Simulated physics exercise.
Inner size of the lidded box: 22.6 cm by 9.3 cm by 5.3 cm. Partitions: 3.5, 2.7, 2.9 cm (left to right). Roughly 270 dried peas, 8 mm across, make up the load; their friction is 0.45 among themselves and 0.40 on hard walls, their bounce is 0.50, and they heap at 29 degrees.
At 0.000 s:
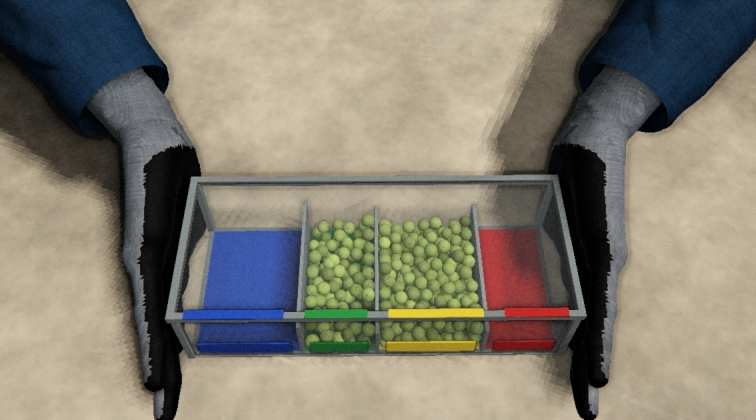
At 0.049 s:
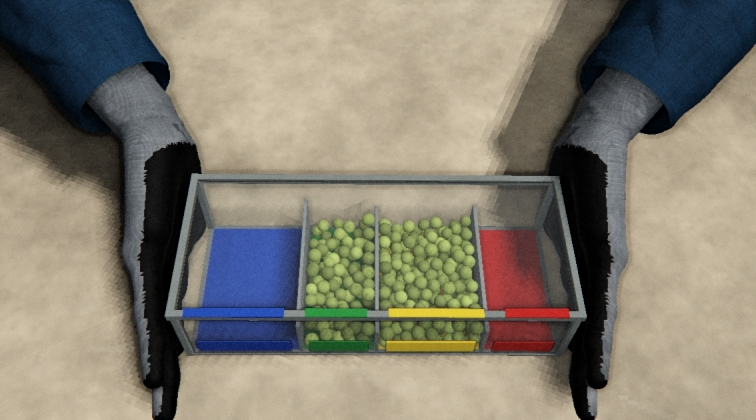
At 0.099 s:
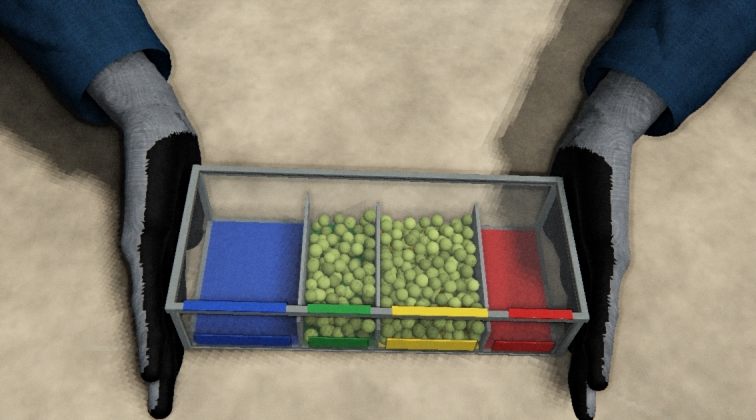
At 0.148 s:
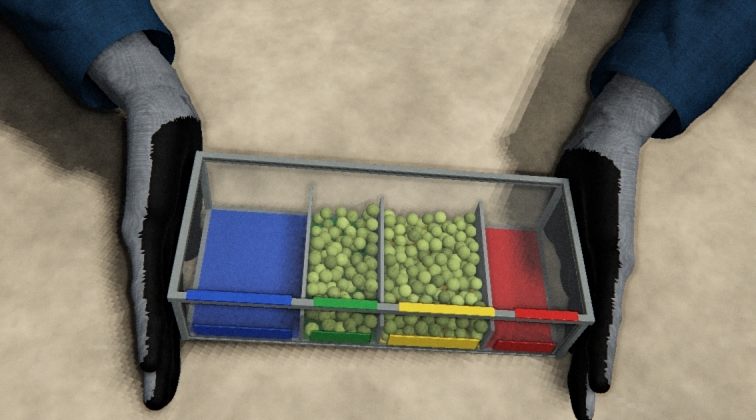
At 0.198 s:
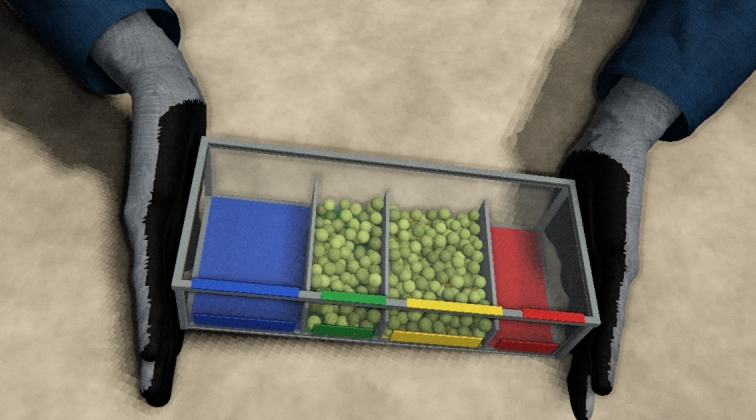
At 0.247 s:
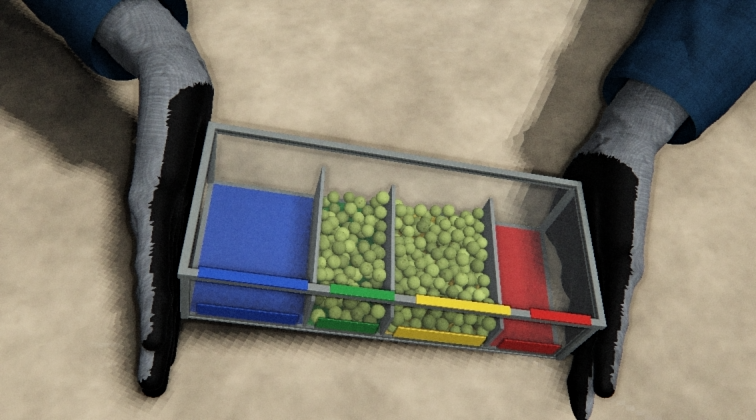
A clear, grey-framed box between two grey-and-black hands in blue sleeves starts out level, seen from above and in front over a mottled beige surface. Its four sections, left to right, are marked blue, green, yellow and red, with round green peas filling the middle two. The hands tilt it slightly clockwise, left end rising, while the peas stay in their sections and the view stays still.
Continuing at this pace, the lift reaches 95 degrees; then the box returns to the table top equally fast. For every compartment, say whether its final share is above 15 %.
As I see it, red compartment: It'll probably finish past fifteen percent of the pieces; blue compartment: It'll probably finish at or short of fifteen percent of the pieces; green compartment: It'll probably finish at or short of fifteen percent of the pieces; yellow compartment: It'll probably finish past fifteen percent of the pieces.
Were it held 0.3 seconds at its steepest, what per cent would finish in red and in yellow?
That would leave red with 75 percent and yellow with 20 percent.
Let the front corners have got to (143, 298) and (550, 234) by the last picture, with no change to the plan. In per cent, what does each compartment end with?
Red 0; blue 50; green 40; yellow 5.
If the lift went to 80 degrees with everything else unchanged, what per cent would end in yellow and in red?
Then yellow would end with 45 per cent and red with 30 per cent.
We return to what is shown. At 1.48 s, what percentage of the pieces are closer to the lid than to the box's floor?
Estimate: Near 40 per cent.
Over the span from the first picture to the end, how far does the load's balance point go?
6.5 cm or thereabouts.
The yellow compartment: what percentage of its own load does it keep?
30 %.
After 1.48 s, tilt 95 degrees; red 25 %, green 25 %, yellow 45 %.
After 2.30 s, tilt 43 degrees; red 70 %, green 5 %, yellow 20 %.
After 3.13 s, tilt 0 degrees; red 70 %, green 5 %, yellow 20 %.
At rest (3.6 s), red 70 %, blue 0 %, green 5 %, yellow 20 %.
